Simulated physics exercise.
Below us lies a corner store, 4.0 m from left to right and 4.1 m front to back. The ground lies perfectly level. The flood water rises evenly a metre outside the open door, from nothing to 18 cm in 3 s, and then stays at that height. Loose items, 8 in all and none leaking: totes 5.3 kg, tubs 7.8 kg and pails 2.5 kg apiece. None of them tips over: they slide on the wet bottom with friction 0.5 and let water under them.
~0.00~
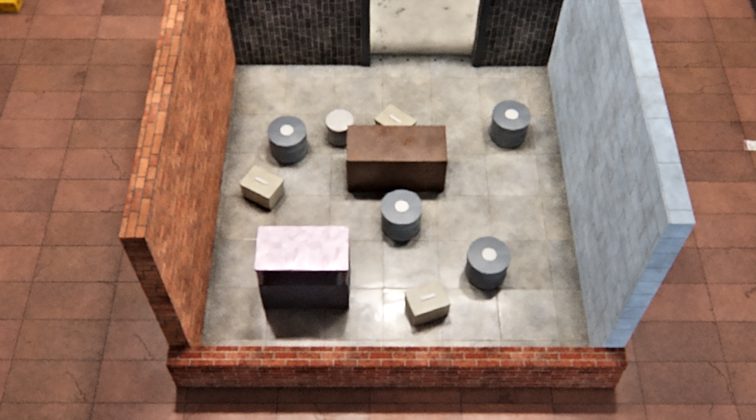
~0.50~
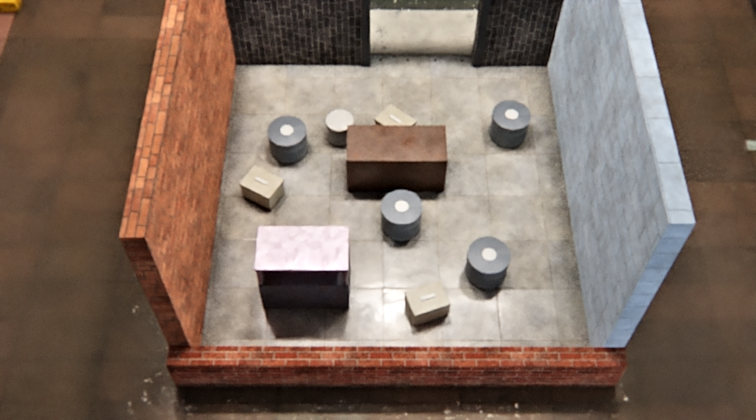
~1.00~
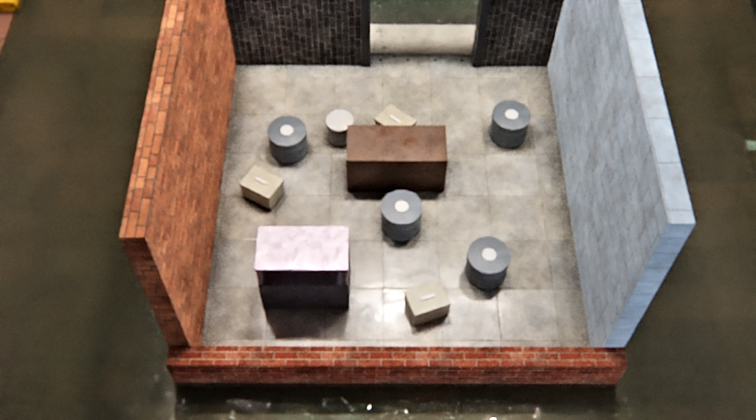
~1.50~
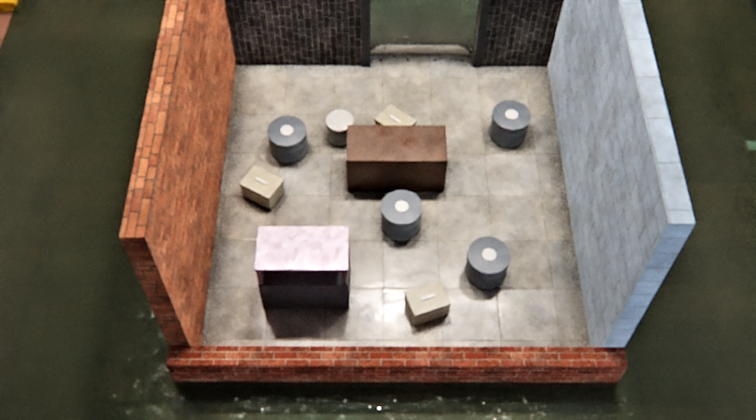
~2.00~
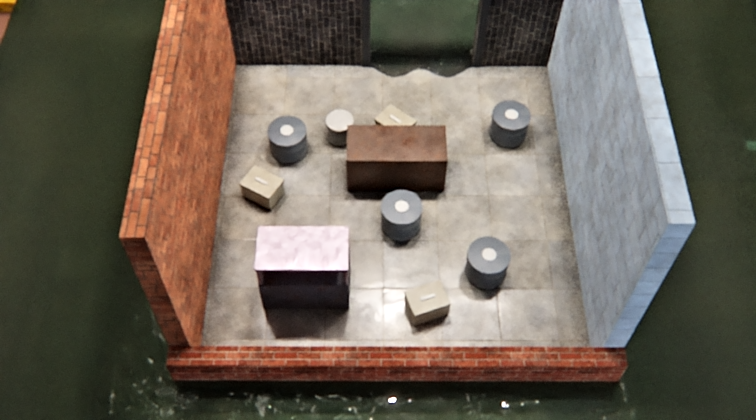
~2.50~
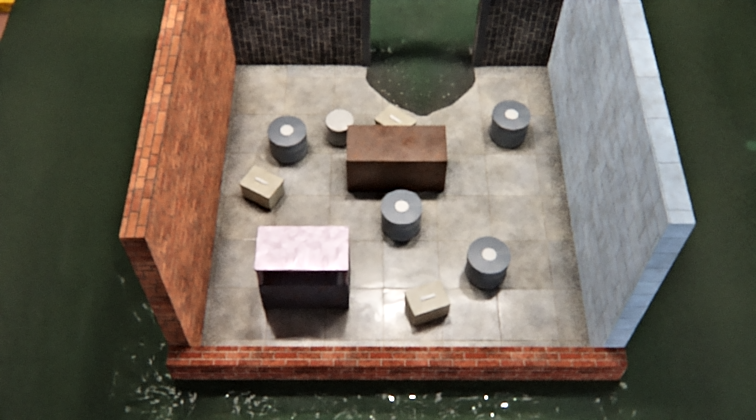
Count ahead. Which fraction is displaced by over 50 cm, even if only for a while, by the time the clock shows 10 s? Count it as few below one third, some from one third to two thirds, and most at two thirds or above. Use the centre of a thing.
Most.
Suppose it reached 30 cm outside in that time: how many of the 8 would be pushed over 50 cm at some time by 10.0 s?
The count would be 8.
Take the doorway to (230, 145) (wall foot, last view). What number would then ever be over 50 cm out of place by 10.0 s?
Then it comes to 5 of them.
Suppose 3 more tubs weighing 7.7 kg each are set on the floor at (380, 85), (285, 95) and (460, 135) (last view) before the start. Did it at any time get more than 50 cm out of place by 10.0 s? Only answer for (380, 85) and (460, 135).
First one goes beyond it, second one goes beyond it.
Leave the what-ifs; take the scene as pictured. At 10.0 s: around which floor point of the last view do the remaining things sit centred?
Mean position approx. (340, 278).
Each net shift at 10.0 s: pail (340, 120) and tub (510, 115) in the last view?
In that order: 140 cm, 300 cm.
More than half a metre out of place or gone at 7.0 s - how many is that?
4.
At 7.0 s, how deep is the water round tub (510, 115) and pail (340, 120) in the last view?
Close to 9 and 7 centimetres.
After 3.5 s 0 of 8 are over 50 cm from their spots; 0 afloat.
After 4.5 s 1 of 8 are over 50 cm from their spots; 2 afloat.
After 7.0 s 4 of 8 are over 50 cm from their spots; 3 afloat.
After 10.0 s 7 of 8 are over 50 cm from their spots, and 7 have been at some point; 6 afloat.
